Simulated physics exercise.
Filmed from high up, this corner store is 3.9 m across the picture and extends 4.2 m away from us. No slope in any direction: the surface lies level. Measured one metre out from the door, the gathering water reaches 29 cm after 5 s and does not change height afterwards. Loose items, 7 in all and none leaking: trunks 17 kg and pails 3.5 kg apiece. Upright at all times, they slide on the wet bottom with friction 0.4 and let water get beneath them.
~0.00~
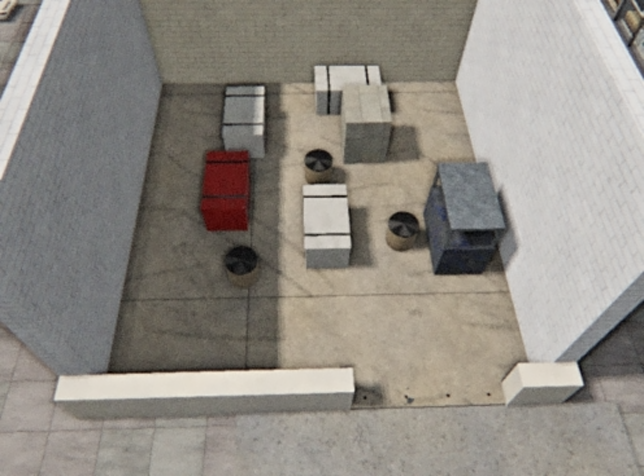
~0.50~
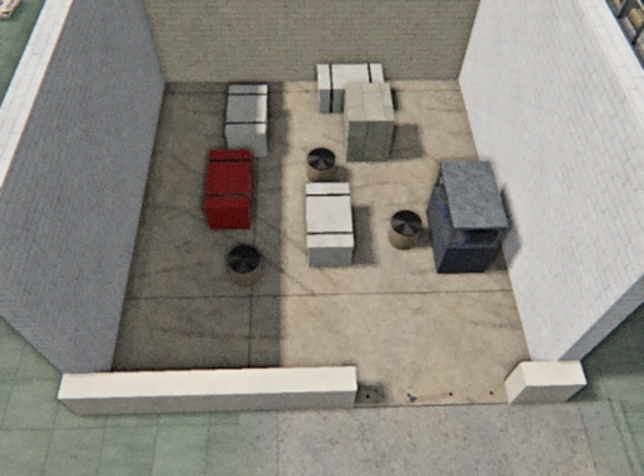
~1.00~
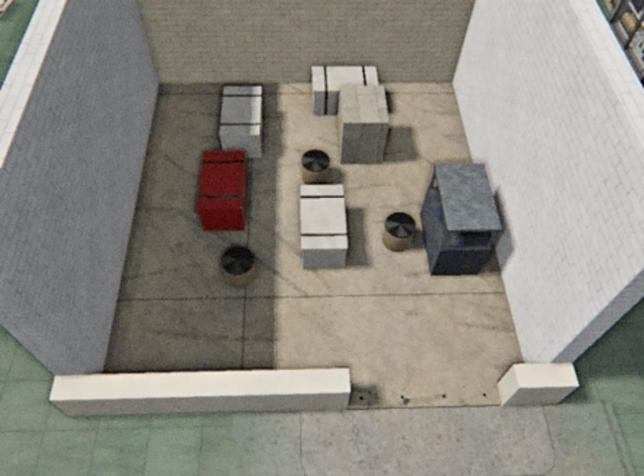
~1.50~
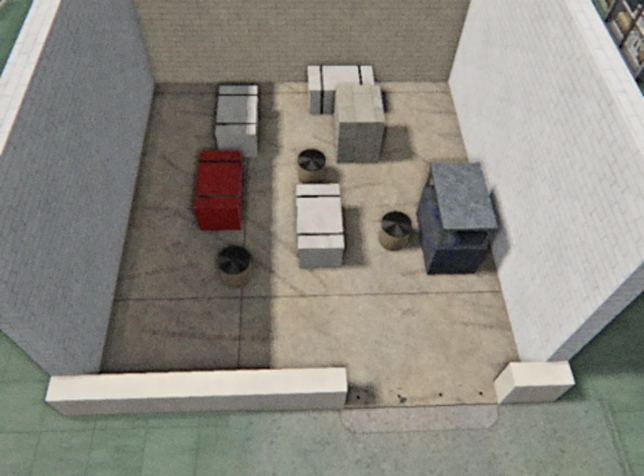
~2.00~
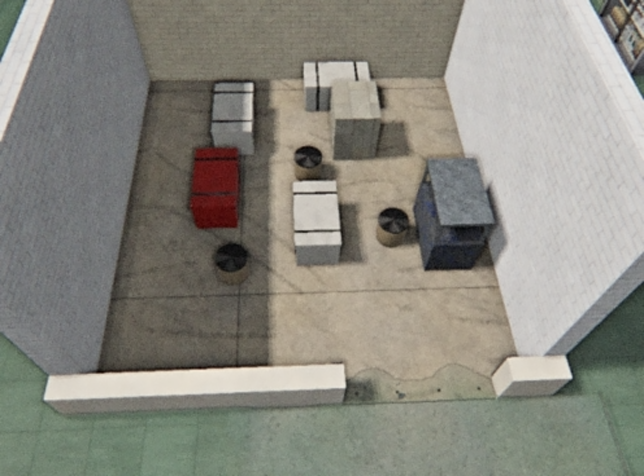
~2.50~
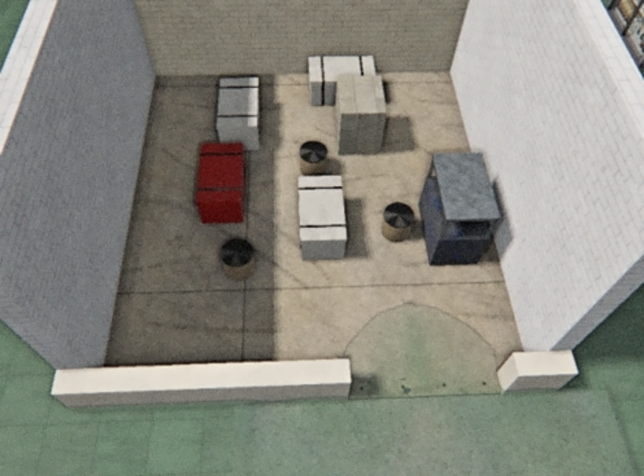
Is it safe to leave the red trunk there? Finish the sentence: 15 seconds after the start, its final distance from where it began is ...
Between a quarter metre and a metre.
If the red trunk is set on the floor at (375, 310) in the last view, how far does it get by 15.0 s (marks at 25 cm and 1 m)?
Outcome - it ends up well away.
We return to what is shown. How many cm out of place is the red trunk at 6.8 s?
Shift: About 60 cm.
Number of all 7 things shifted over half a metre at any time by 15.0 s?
The number is 7.
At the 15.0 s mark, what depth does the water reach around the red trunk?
Near 20 cm deep.
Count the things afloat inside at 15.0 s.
7.
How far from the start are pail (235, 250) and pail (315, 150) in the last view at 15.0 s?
140 cm, 80 cm.
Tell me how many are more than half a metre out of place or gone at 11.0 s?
Count then: 6.
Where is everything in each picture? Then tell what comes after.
In the first picture, the red trunk at (225, 179), on the bottom; 0.0 m2 under water; 0 of 7 have shifted.
In the second picture, the red trunk at (228, 178) rests on the ground; water covers 0.0 m2; 0 of 7 have shifted.
In the third picture, the red trunk at (222, 179), on the bottom; water covers 0.0 m2; 0 of 7 have shifted.
In the fourth picture, the red trunk at (218, 178), on the bottom; water covers 0.0 m2; 0 of 7 have shifted.
In the fifth picture, the red trunk at (215, 176), on the bottom; 0.1 m2 under water; 0 of 7 have shifted.
In the sixth picture, the red trunk at (220, 171), on the bottom; 0.7 m2 under water; 0 of 7 have shifted.
After 3.5 s the red trunk is near (220, 171), 0.0 m from its start, aground; 0 afloat.
After 6.8 s the red trunk is near (161, 163), 0.6 m from its start, aground; 4 afloat.
After 11.0 s the red trunk is near (265, 314), 1.8 m from its start, afloat; 7 afloat.
After 15.0 s the red trunk is near (165, 189), 0.6 m from its start, afloat; 7 afloat.
